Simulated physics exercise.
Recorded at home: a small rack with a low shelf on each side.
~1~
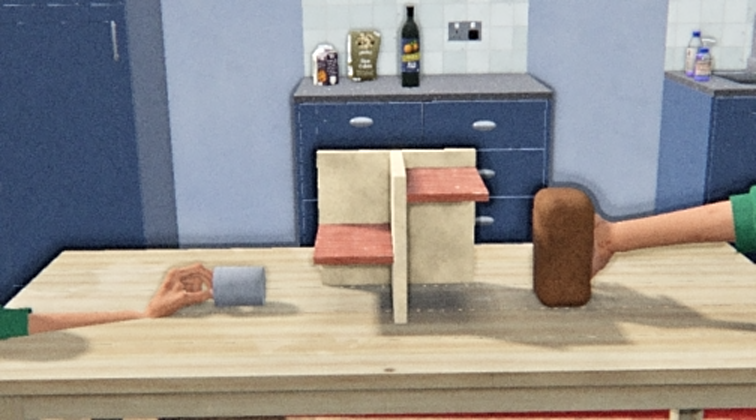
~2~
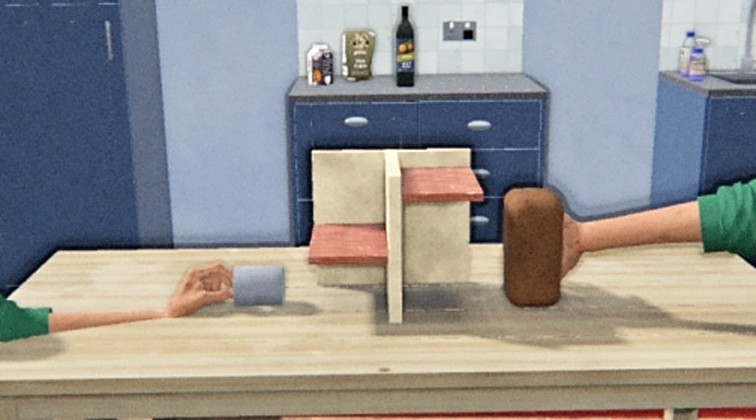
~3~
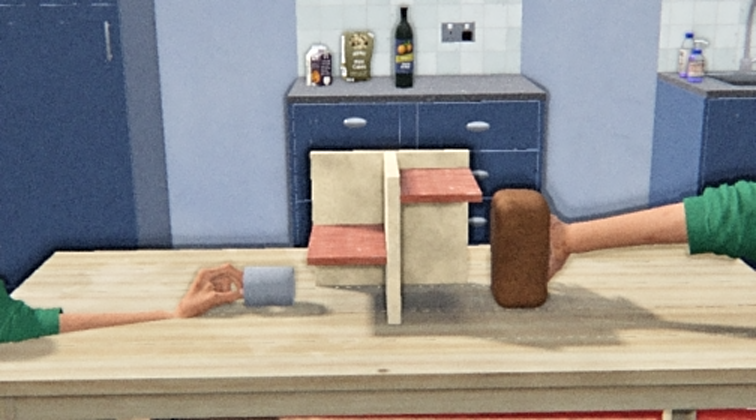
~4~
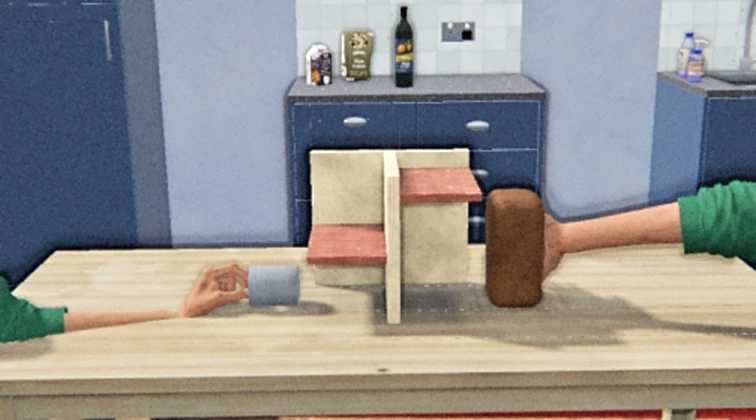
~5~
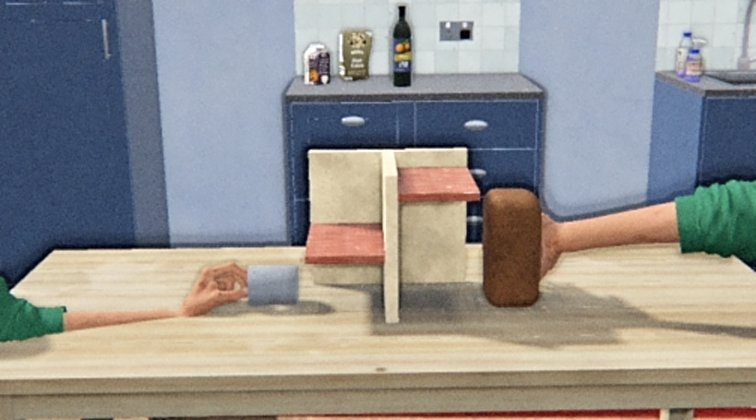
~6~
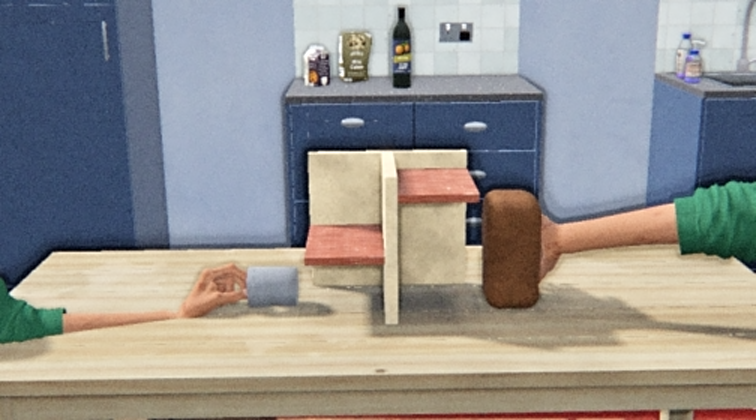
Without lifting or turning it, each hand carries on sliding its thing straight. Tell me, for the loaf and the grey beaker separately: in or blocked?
Result: The loaf is in, the grey beaker is in.
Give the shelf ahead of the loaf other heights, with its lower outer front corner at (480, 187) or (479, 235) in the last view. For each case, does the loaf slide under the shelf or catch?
So, in order, it fits under and after that it is held back.
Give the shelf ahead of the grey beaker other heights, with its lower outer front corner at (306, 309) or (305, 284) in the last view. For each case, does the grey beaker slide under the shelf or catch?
One after the other, it bumps into the shelf; it passes.
Then, 0.34 s later than the last frame, loaf sliding up to the opening near (489, 250); grey beaker sliding up to the opening near (296, 287).
Then, 0.56 s later than the last frame, loaf part of the way in near (463, 250); grey beaker part of the way in near (324, 286).
When it is over, the loaf goes under, near (439, 250); the grey beaker goes under, near (340, 286).
